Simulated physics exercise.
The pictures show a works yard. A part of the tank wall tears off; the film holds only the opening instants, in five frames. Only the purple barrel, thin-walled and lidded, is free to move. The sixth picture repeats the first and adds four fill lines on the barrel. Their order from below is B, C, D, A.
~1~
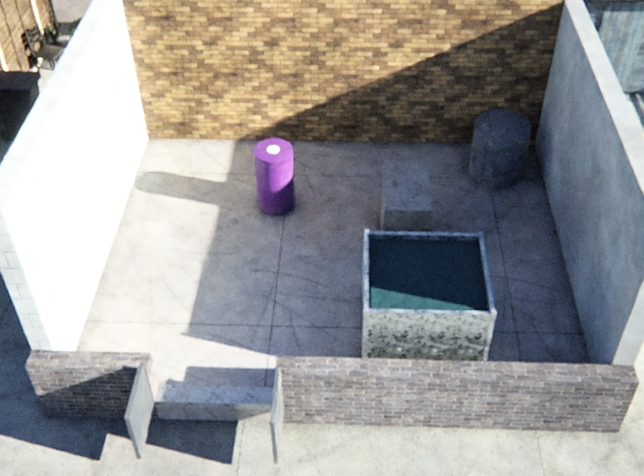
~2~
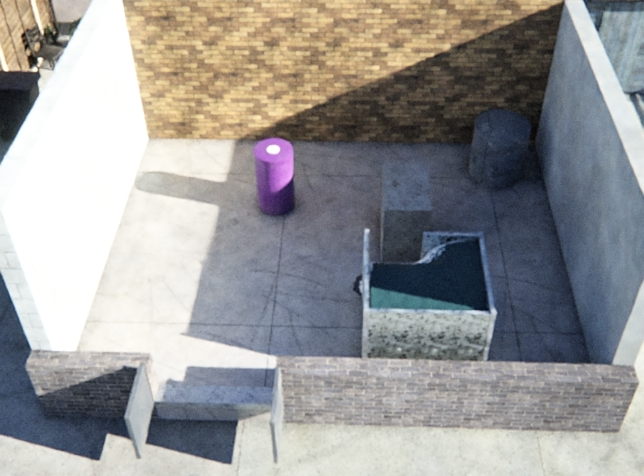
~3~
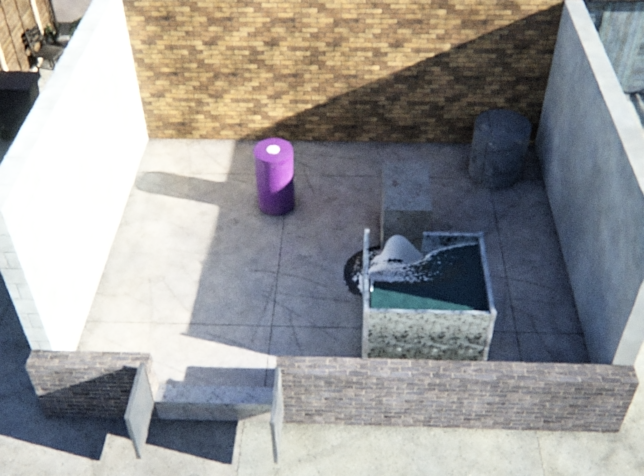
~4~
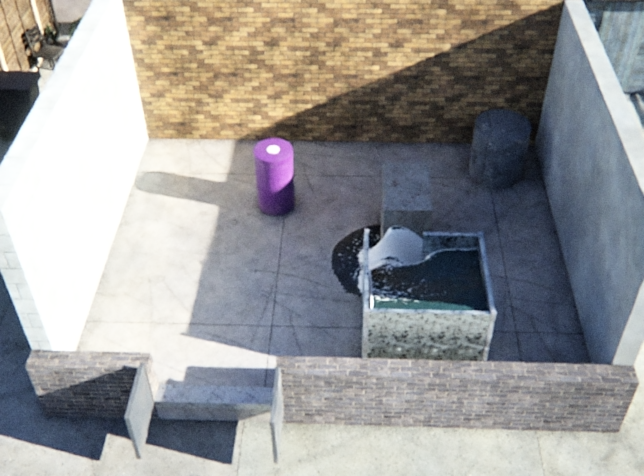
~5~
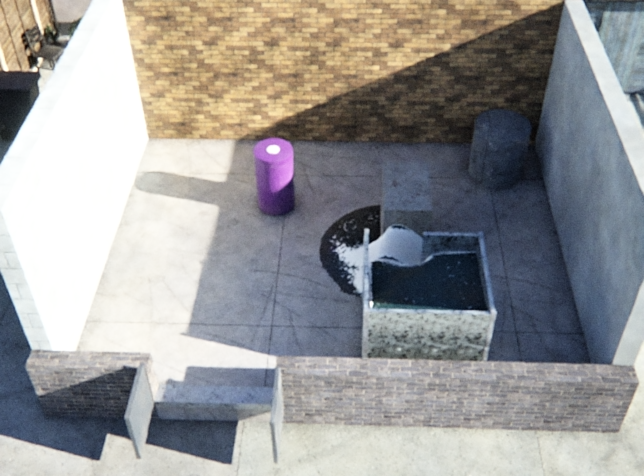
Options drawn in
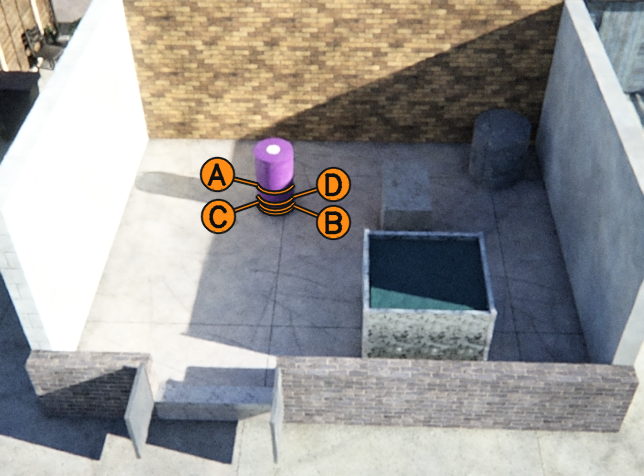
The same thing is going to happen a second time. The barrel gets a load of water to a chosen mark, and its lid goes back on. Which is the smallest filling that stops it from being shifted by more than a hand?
I would pick mark A.
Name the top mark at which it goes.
The answer is D.
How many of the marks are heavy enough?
One of the four.
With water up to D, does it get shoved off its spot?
Yes, it does.
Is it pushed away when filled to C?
Yes, that goes wrong.
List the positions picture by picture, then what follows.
The first picture shows lid of the purple barrel at (273, 149); tank full, its middle at (426, 275); open gate at (214, 357).
In the second picture, water covers 1 % of the ground, mostly out of sight from here.
In the third picture, water covers 3 % of the ground, mostly out of sight from here.
In the fourth picture, 4 % of the ground under water, its edge towards the barrel at (347, 248).
The fifth picture shows lid of the purple barrel at (273, 149); 6 % of the ground under water, its edge towards the barrel at (333, 232).
In orange, A at (273, 193); B at (275, 213); C at (275, 210); D at (274, 204); from the bottom up B, C, D, A.
With A, it does not move.
With B, it is pushed about 4 times its own width away.
With C, it is pushed about twice its own width away.
With D, it is pushed about half its own width away.
